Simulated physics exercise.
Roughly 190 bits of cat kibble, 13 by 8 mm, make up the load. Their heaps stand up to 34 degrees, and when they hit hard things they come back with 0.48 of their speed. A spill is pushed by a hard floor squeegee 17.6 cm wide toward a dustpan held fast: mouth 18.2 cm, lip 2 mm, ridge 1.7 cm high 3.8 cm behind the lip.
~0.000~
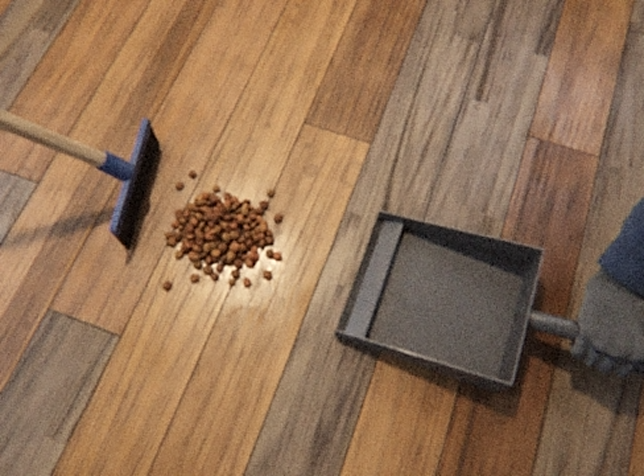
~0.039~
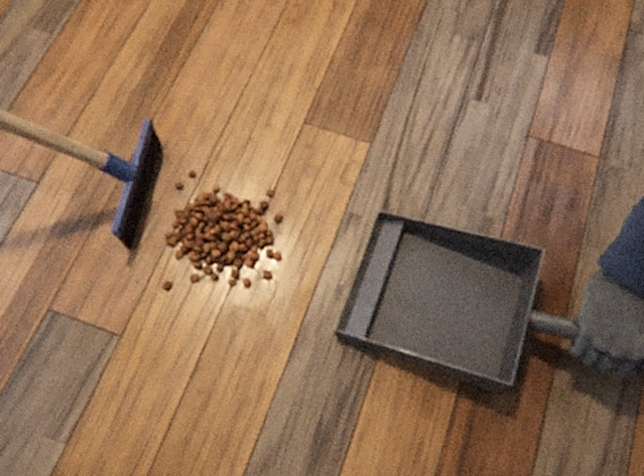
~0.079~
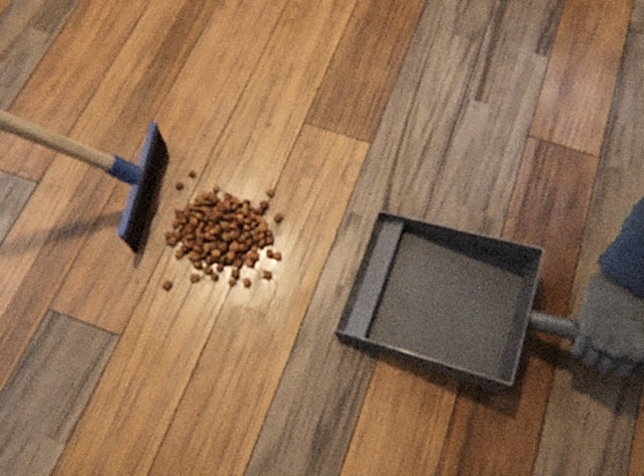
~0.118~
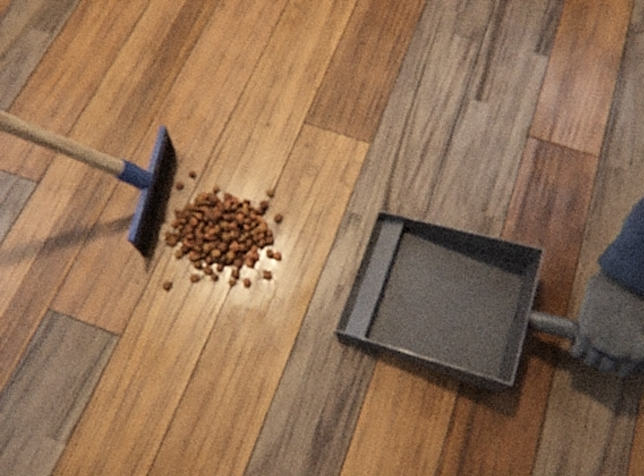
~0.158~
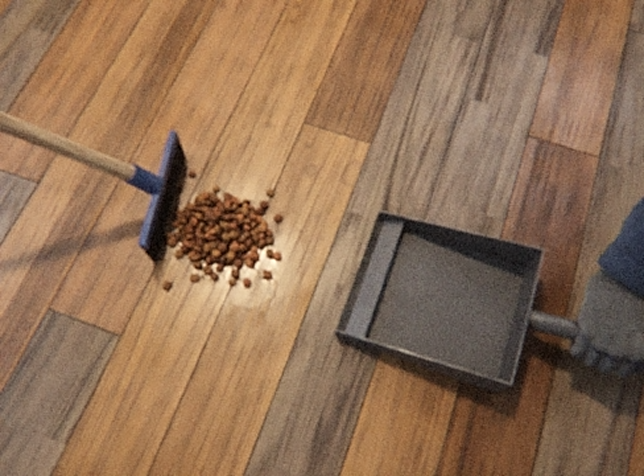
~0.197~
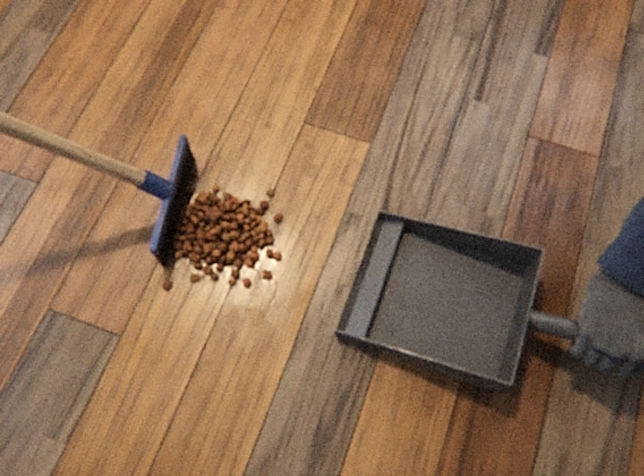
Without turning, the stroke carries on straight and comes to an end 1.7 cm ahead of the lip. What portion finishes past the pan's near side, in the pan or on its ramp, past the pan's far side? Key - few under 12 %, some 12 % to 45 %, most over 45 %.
Near side: Few. Pan: Some. Far side: Few.
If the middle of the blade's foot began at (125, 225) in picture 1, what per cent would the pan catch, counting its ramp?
The pan and its ramp would take some 10 per cent.
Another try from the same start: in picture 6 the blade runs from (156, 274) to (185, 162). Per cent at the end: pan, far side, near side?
Pan: 0, far side: 0, near side: 20.
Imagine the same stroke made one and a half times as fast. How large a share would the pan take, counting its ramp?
It would be around 25 per cent.
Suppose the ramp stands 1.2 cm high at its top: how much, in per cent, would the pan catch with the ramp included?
Something like 25 per cent, ramp included.
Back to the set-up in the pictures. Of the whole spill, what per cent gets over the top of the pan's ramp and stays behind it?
Near 0 per cent, I'd say.
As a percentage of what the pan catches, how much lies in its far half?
Around 20 percent.
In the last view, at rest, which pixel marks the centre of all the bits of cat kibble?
Est. centre at rest: (348, 272) px.
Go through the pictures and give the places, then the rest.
Blade from (116, 232) to (147, 125), moved 0.0 cm, 0 of the pieces shifted so far; middle of the pieces at (221, 234); pan at (447, 305), in the first picture.
Blade from (118, 233) to (149, 126), moved 0.3 cm, 0 of the pieces shifted so far; middle of the pieces at (221, 234), in the second picture.
Blade from (124, 236) to (155, 129), moved 1.3 cm, 0 of the pieces shifted so far; middle of the pieces at (221, 234), in the third picture.
Blade from (134, 241) to (164, 133), moved 2.9 cm, 0 of the pieces shifted so far; middle of the pieces at (221, 234), in the fourth picture.
Blade from (145, 246) to (174, 137), moved 4.6 cm, 0 of the pieces shifted so far; middle of the pieces at (221, 234), in the fifth picture.
Blade from (155, 251) to (184, 142), moved 6.2 cm, 15 of the pieces shifted so far; middle of the pieces at (222, 233); pan at (447, 305). Its pace works out near 0.42 m/s, heading 6 degrees towards the viewer's side, in the sixth picture.
After 0.48 s, middle of the blade 16 cm from the lip; 0 % over the lip, far side 0 %, near side 5 %.
Then, at 0.66 s, middle of the blade 8 cm from the lip; 0 % over the lip, far side 5 %, near side 5 %.
After 0.97 s, middle of the blade 3 cm from the lip; 20 % over the lip, far side 5 %, near side 5 %.
At rest (1.3 s), near side 5 %, pan 20 %, far side 5 %, in front of the lip or behind the blade 70 %.
